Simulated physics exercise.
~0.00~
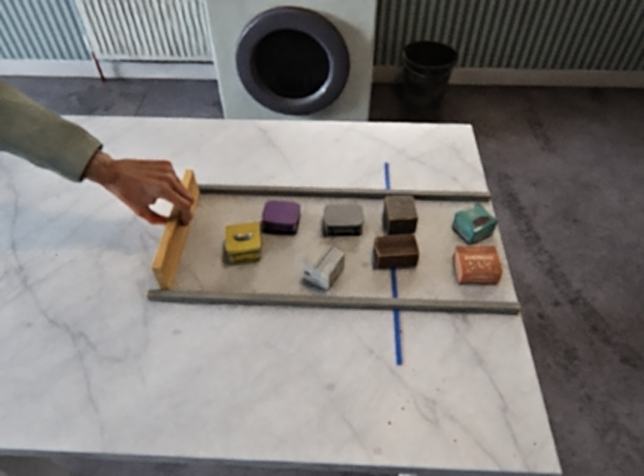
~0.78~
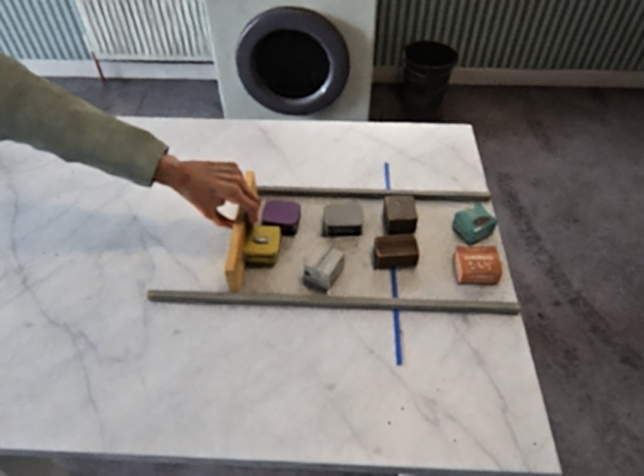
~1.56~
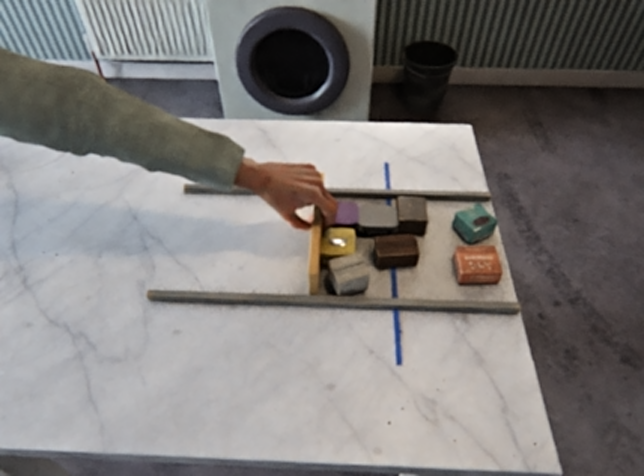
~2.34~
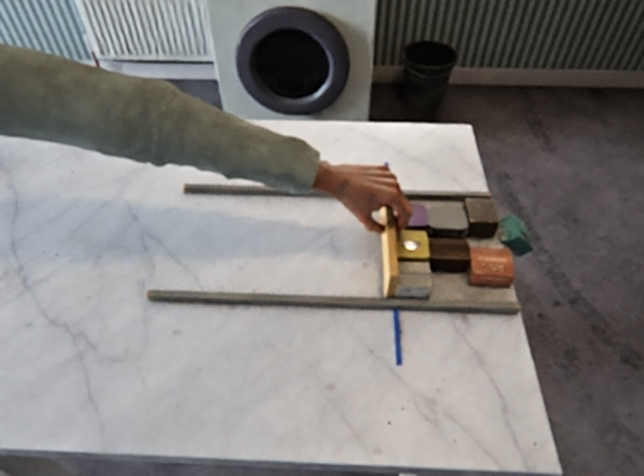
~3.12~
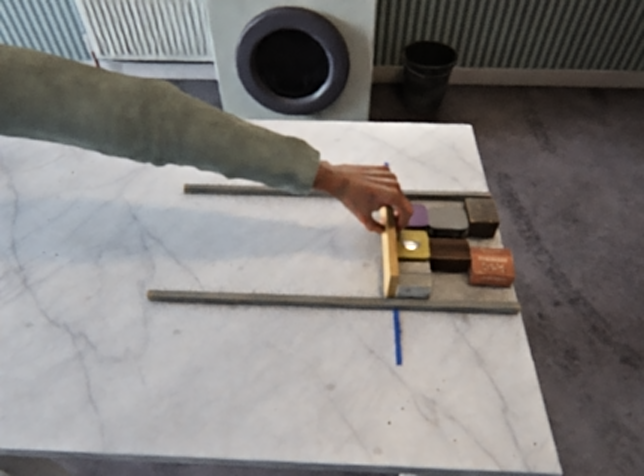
A wooden board, pushed by a hand, slides right between two rails on a marble table, gathering small coloured boxes and blocks and shoving them toward the edge. It stops near the blue tape as the turquoise box tips off the end, while the others stay on the table.
